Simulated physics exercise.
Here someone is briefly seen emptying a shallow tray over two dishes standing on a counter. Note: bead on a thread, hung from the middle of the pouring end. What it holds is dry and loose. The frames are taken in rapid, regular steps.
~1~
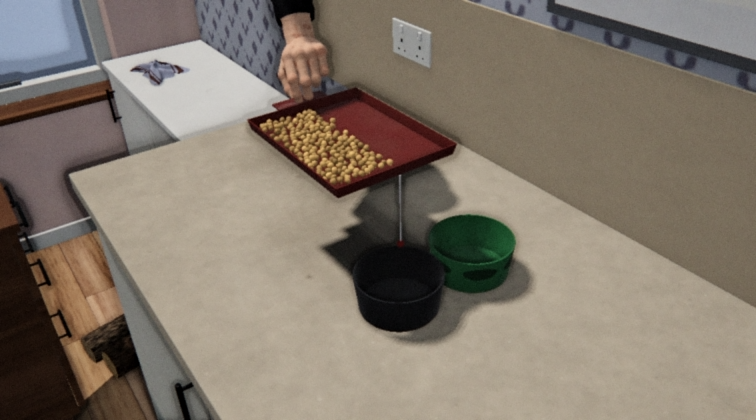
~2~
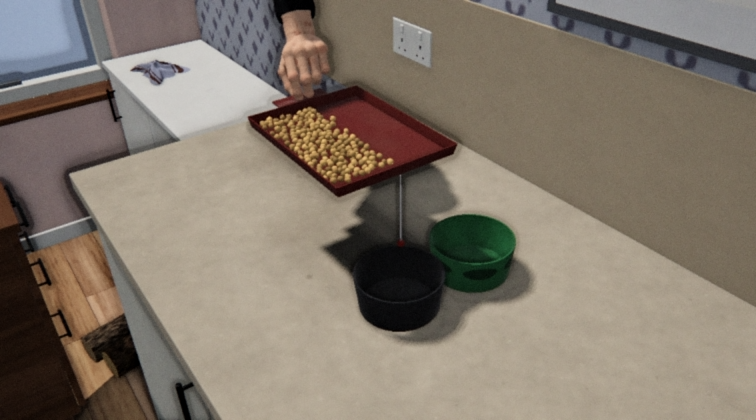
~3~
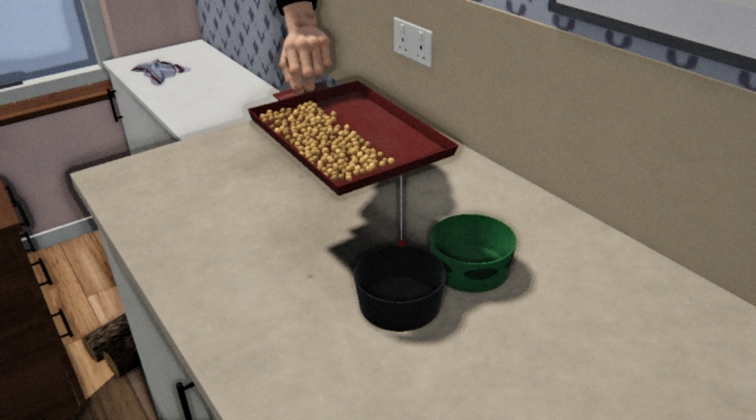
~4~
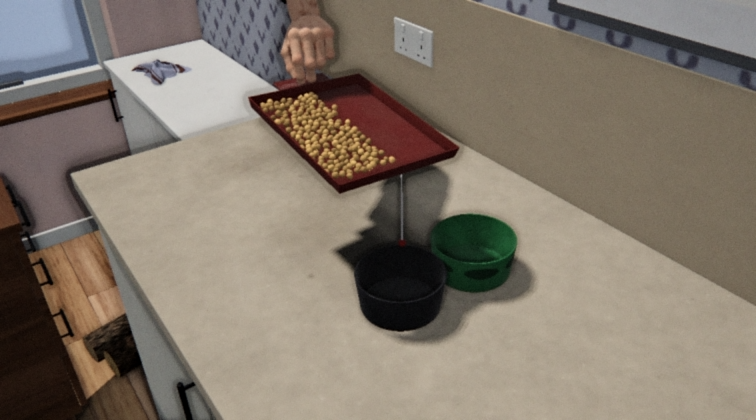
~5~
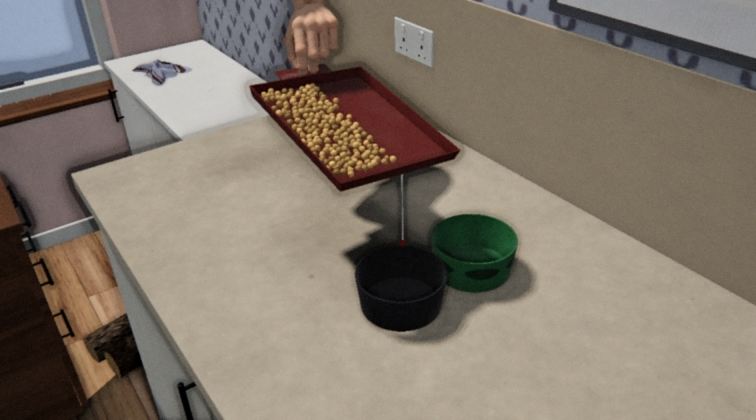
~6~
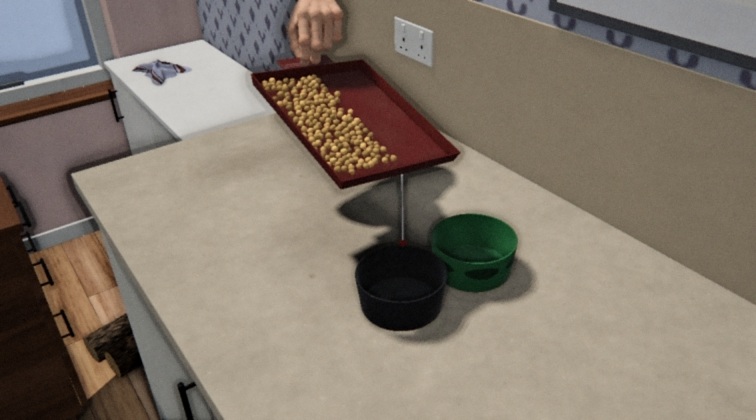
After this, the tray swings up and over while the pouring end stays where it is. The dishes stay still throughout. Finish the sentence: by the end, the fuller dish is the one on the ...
... right.
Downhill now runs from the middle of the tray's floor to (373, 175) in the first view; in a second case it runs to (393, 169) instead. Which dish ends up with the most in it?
Try 1: The left-side dish; try 2: The left-side dish.
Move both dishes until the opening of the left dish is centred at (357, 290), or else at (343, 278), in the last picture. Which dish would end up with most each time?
The first time the right-side one comes out ahead, the second time the right-side one.
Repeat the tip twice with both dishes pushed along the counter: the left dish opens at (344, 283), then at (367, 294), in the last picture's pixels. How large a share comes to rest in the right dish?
In the first position around 60 percent, in the second around 60 percent.
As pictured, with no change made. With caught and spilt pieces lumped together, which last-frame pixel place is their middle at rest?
Close to (461, 267).
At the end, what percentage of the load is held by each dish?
Left dish around 20, right dish around 60, both in a hundred.
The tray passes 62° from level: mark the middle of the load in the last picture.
Roughly (422, 148).
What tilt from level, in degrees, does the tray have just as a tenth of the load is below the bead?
Near 70 degrees.
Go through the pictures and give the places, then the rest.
In the first picture, corners of the pouring end near (337, 187) and (453, 143), level; middle of the load near (324, 144), dried chickpeas; left dish near (427, 311); right dish near (501, 272); bead on its thread near (401, 243).
In the second picture, corners of the pouring end near (338, 186) and (454, 143), level; middle of the load near (324, 142).
In the third picture, corners of the pouring end near (339, 184) and (455, 145), tipped barely, lowest at the right corner; middle of the load near (325, 138).
In the fourth picture, corners of the pouring end near (341, 182) and (456, 147), tipped a little, lowest at the right corner; middle of the load near (326, 133).
In the fifth picture, corners of the pouring end near (342, 181) and (457, 149), tipped a little, lowest at the right corner; middle of the load near (327, 127).
In the sixth picture, corners of the pouring end near (343, 179) and (457, 151), tipped clearly, lowest at the right corner; middle of the load near (329, 121); left dish near (429, 310); right dish near (503, 271).
Shortly afterwards, tray tipped steeply; all but a few on the tray; only a few in the right dish; a little in the air.
Next, tray tipped past a quarter turn; the bulk on the tray; a little in the right dish; only a few outside both; a little in the air.
Some moments later, tray tipped past a quarter turn; near a quarter in the left dish; near two thirds in the right dish; a little outside both.
In the end, tray tipped past a quarter turn; near a quarter in the left dish; near two thirds in the right dish; a little outside both.
